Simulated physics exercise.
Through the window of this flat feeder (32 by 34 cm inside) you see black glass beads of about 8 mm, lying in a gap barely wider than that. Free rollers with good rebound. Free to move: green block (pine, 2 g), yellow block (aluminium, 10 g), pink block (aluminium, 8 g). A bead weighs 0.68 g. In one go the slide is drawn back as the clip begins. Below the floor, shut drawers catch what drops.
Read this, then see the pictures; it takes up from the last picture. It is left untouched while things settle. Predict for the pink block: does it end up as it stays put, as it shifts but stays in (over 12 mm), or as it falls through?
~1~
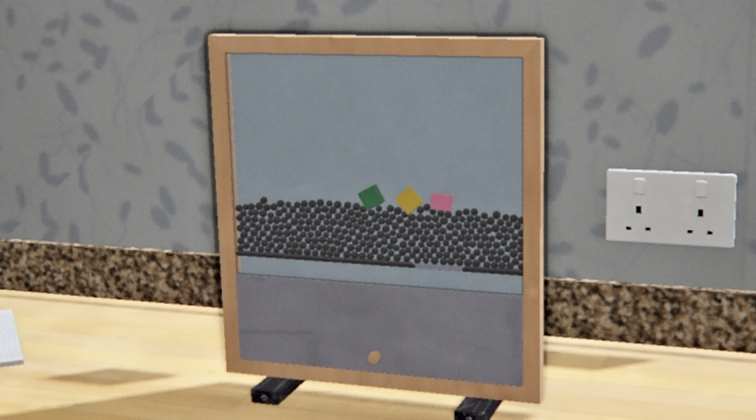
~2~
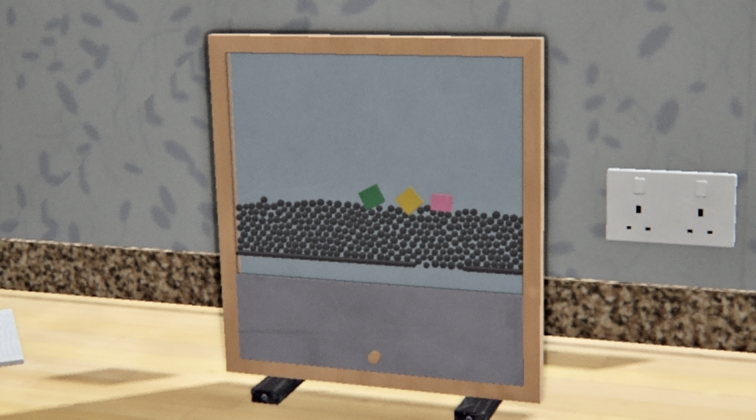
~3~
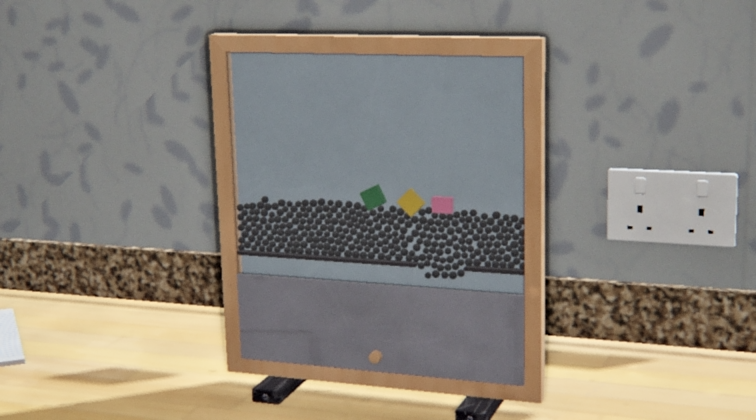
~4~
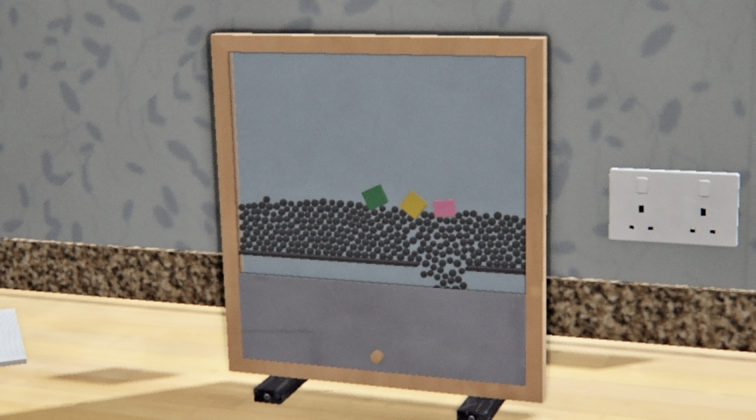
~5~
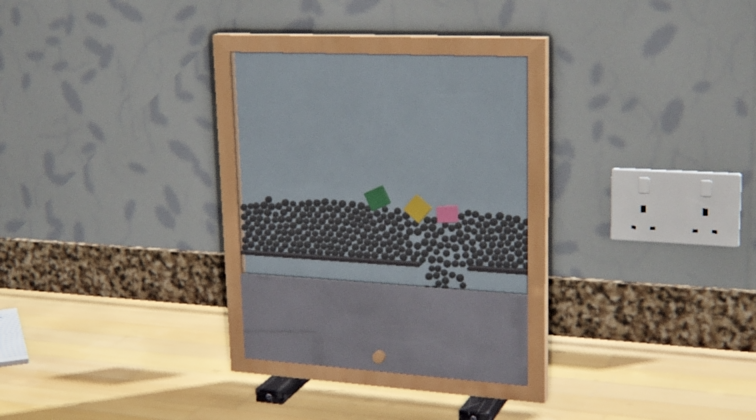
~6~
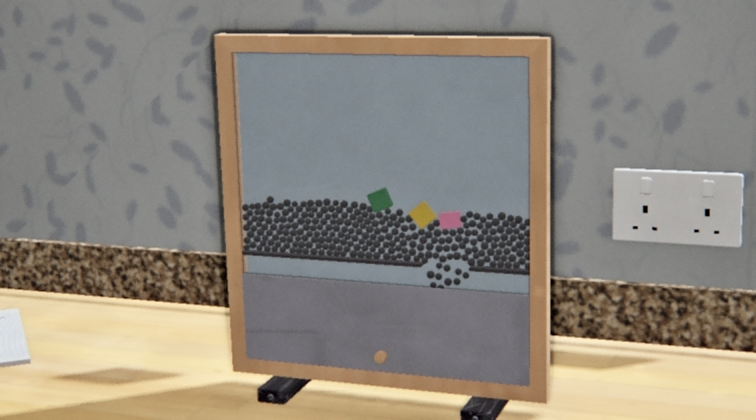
The pink block drops into a drawer.
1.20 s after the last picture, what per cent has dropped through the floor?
Near 55 percent.
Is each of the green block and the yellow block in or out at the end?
Result - green: Escaped, yellow: Escaped.
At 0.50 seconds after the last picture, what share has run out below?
I'd say about 35 per cent.
Then, 0.15 s after the last picture, 20 % are out; green block moved 1.8 cm tilted 74°; yellow block moved 6.8 cm tilted 53°; pink block moved 7.6 cm tilted 57°.
Then, 0.50 s after the last picture, 35 % are out; green block below the floor; yellow block below the floor; pink block below the floor.
Then, 1.20 s after the last picture, 55 % are out; green block below the floor; yellow block below the floor; pink block below the floor.
At rest 3.0 s after the last picture, 60 % are out; green block below the floor; yellow block below the floor; pink block below the floor.
